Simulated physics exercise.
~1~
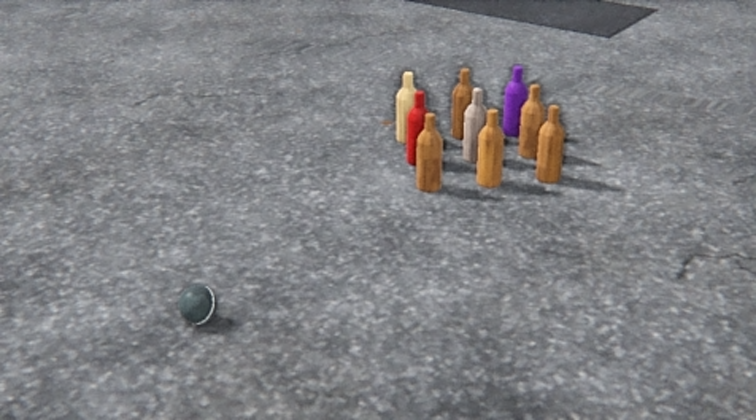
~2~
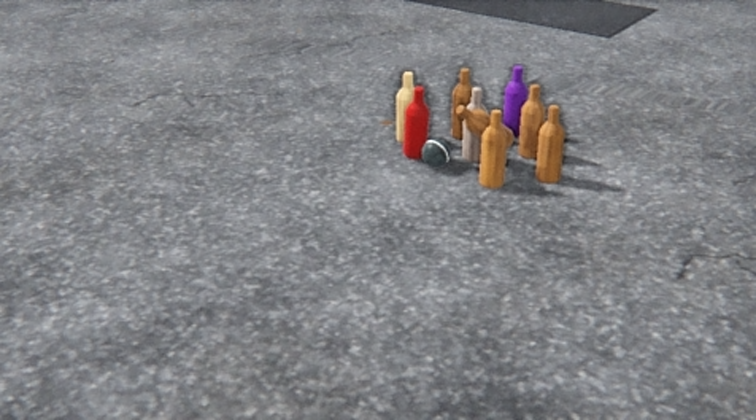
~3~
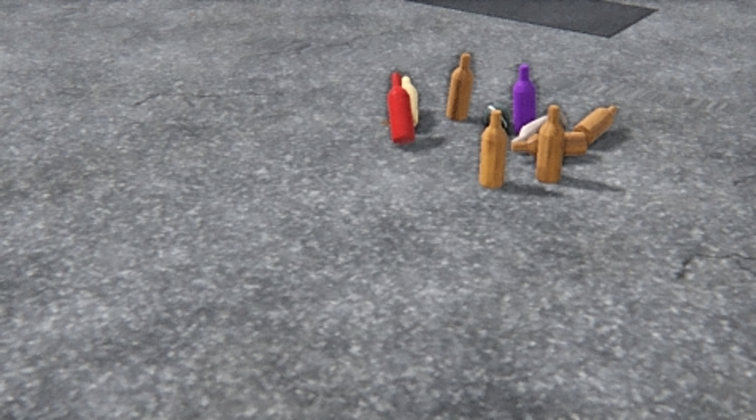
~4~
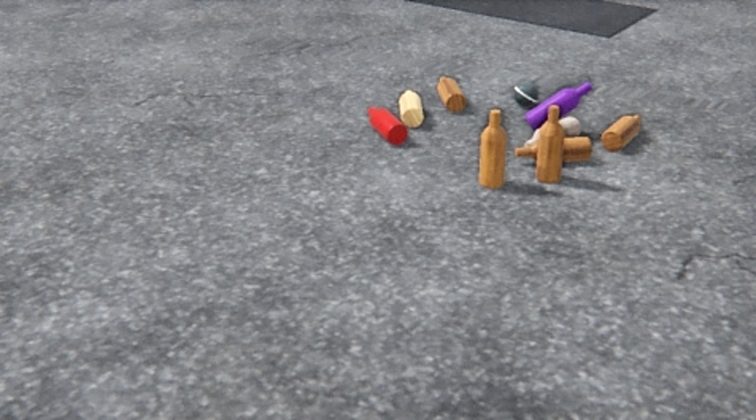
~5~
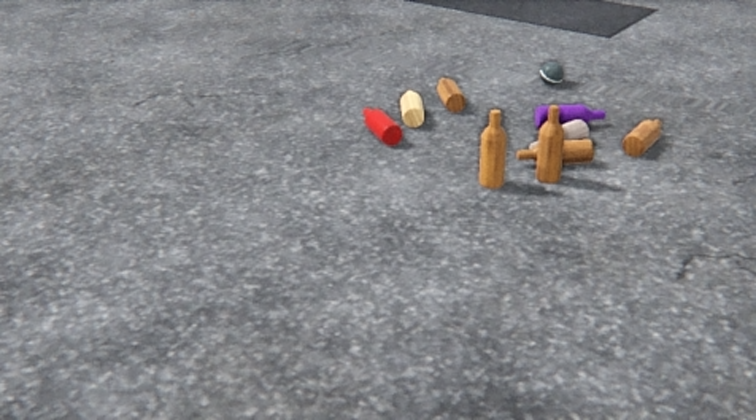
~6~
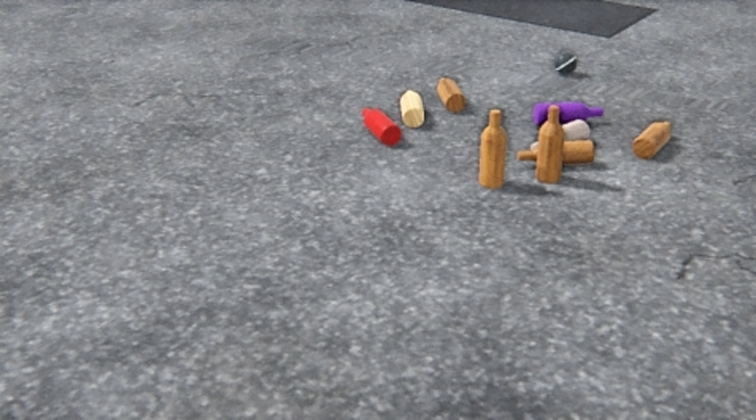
A dark ball rolls into nine wooden skittles, topples seven, and keeps rolling away.
